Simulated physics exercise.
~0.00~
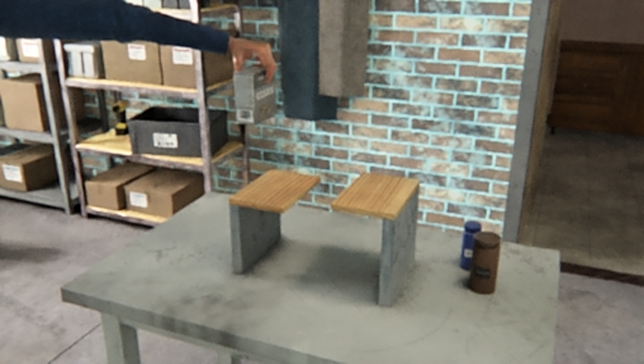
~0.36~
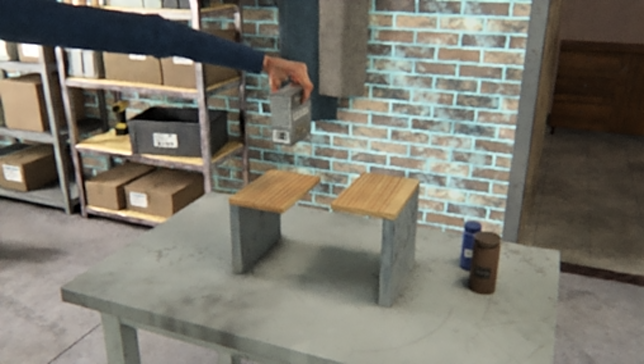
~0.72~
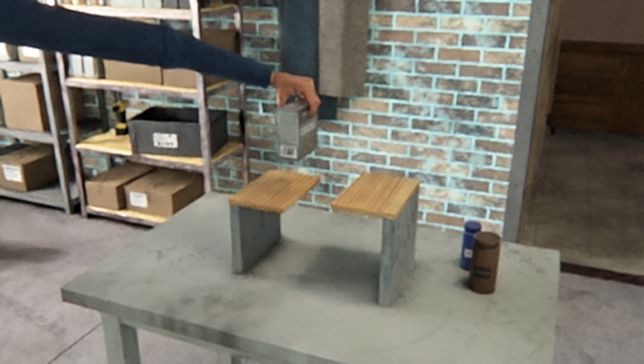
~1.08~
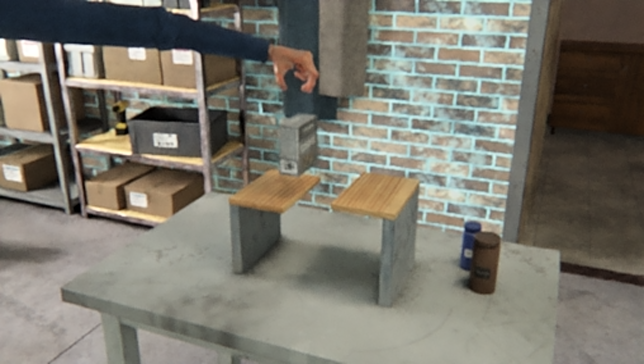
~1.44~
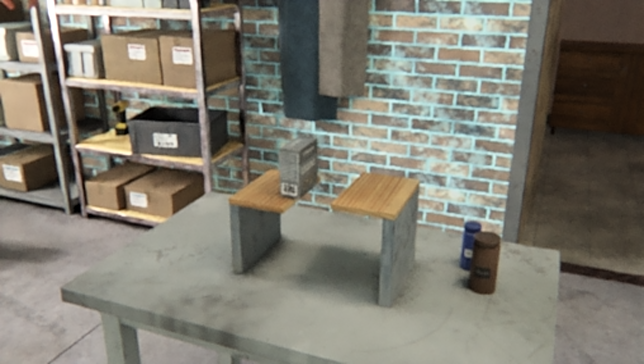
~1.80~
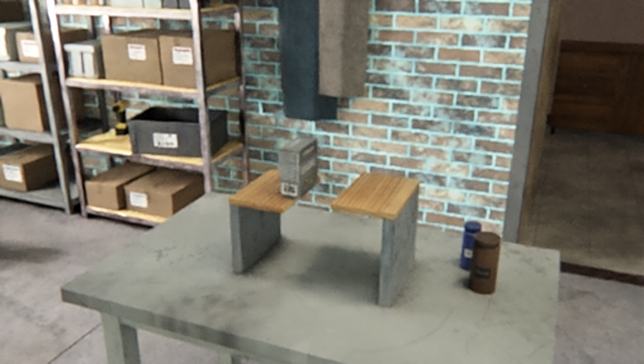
A hand in a dark blue sleeve holds a small grey packet upright above a grey table, seen from slightly above in a storeroom with a brick wall and shelves of boxes behind. Two wooden-topped ledges on grey supports stand on the table with a gap between them, and a blue shaker and a brown jar sit at the right. The hand carries the packet right and down, then lets go above the gap and draws back. The packet drops a short way and lodges upright between the ledges at the top, staying there while the shaker and jar remain unmoved.
